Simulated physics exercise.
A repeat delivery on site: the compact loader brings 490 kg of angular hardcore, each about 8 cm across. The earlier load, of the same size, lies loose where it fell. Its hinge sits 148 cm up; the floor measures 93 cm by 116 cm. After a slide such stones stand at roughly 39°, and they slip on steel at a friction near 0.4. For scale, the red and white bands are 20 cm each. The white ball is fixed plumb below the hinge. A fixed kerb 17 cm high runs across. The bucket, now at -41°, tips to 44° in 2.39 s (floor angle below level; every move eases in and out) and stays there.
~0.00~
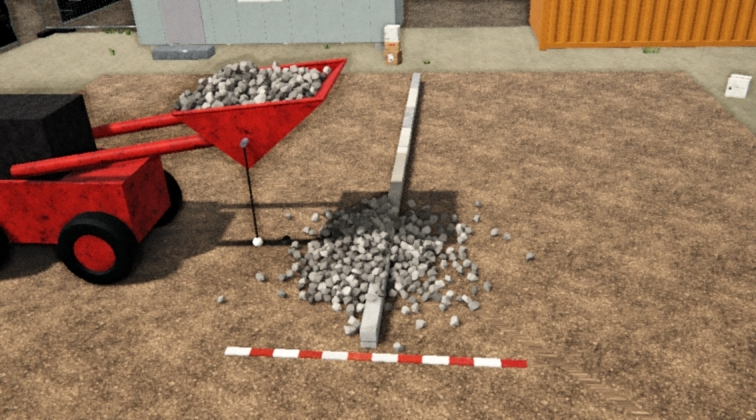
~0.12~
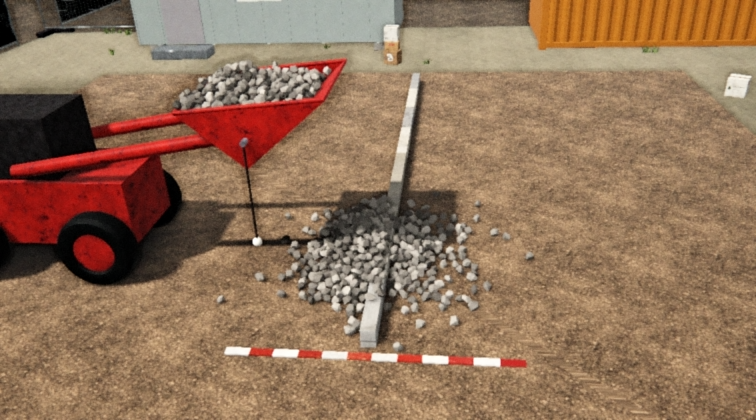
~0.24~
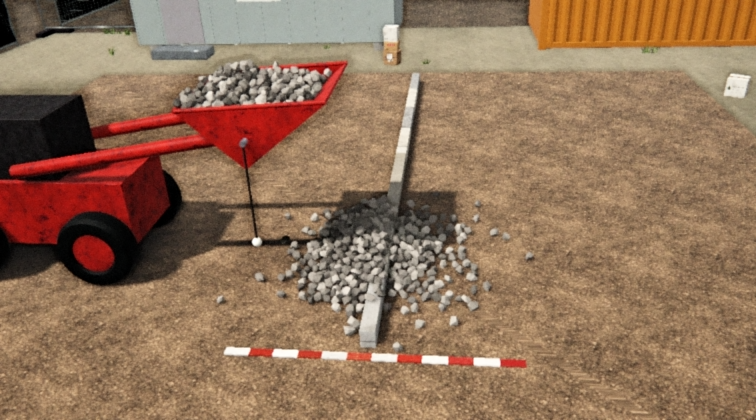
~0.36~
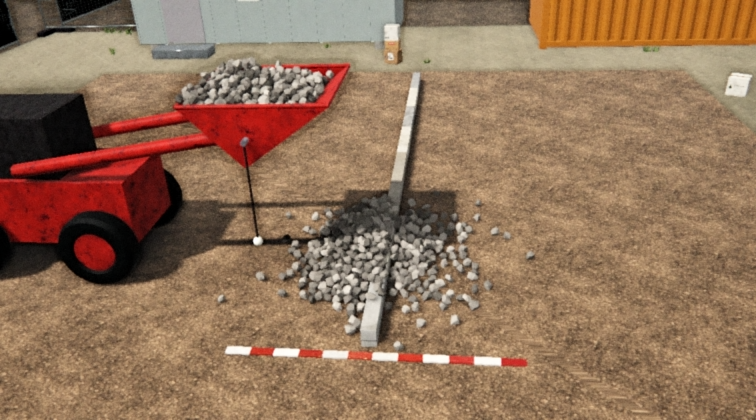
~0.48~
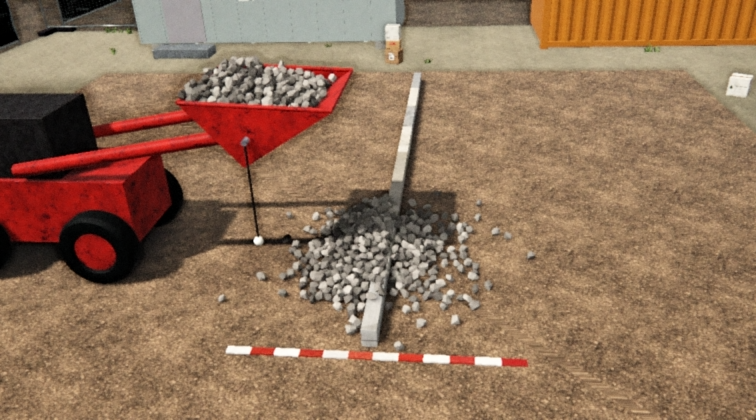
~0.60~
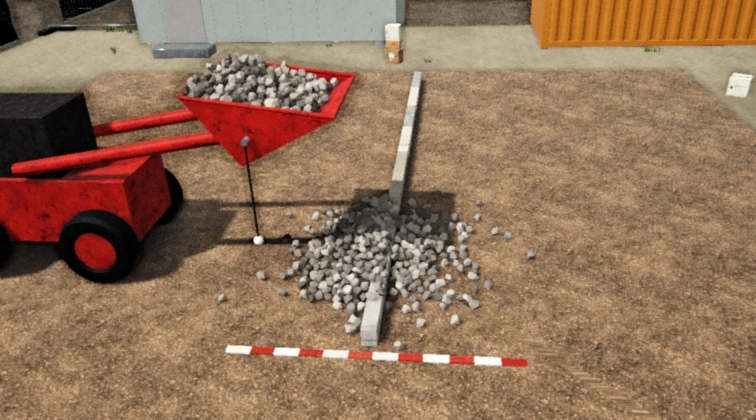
At first, a red loader on the left holds its raised bucket of grey stones almost still, beside a loose heap lying across a pale kerb. Then the bucket slowly tilts forward, its right-hand lip dipping slightly and the stones shifting with it, while the loader's body and the heap stay still.
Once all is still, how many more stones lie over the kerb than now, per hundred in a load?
About 34 per cent.
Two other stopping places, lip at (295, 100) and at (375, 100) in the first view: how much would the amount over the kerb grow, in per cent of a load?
About 5 and 90 per cent.
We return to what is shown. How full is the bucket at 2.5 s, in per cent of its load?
Roughly 10 per cent is still inside.
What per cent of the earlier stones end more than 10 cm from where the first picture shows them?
About 10 per cent.
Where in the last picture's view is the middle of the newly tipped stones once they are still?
Around (363, 238).
After 1.8 s the floor is at 31°; in per cent of one load, 95 in the bucket, 77 on this side of the kerb, 29 over the kerb; the foremost stones are at (491, 244).
After 2.5 s the floor is at 44°; in per cent of one load, 11 in the bucket, 145 on this side of the kerb, 45 over the kerb; the foremost stones are at (491, 244).
After 2.8 s the floor is at 44°; in per cent of one load, 0 in the bucket, 143 on this side of the kerb, 58 over the kerb; the foremost stones are at (494, 240).
After 5.6 s the floor is at 44°; in per cent of one load, 0 in the bucket, 138 on this side of the kerb, 62 over the kerb; the foremost stones are at (503, 262). Net gain over the kerb, 34.
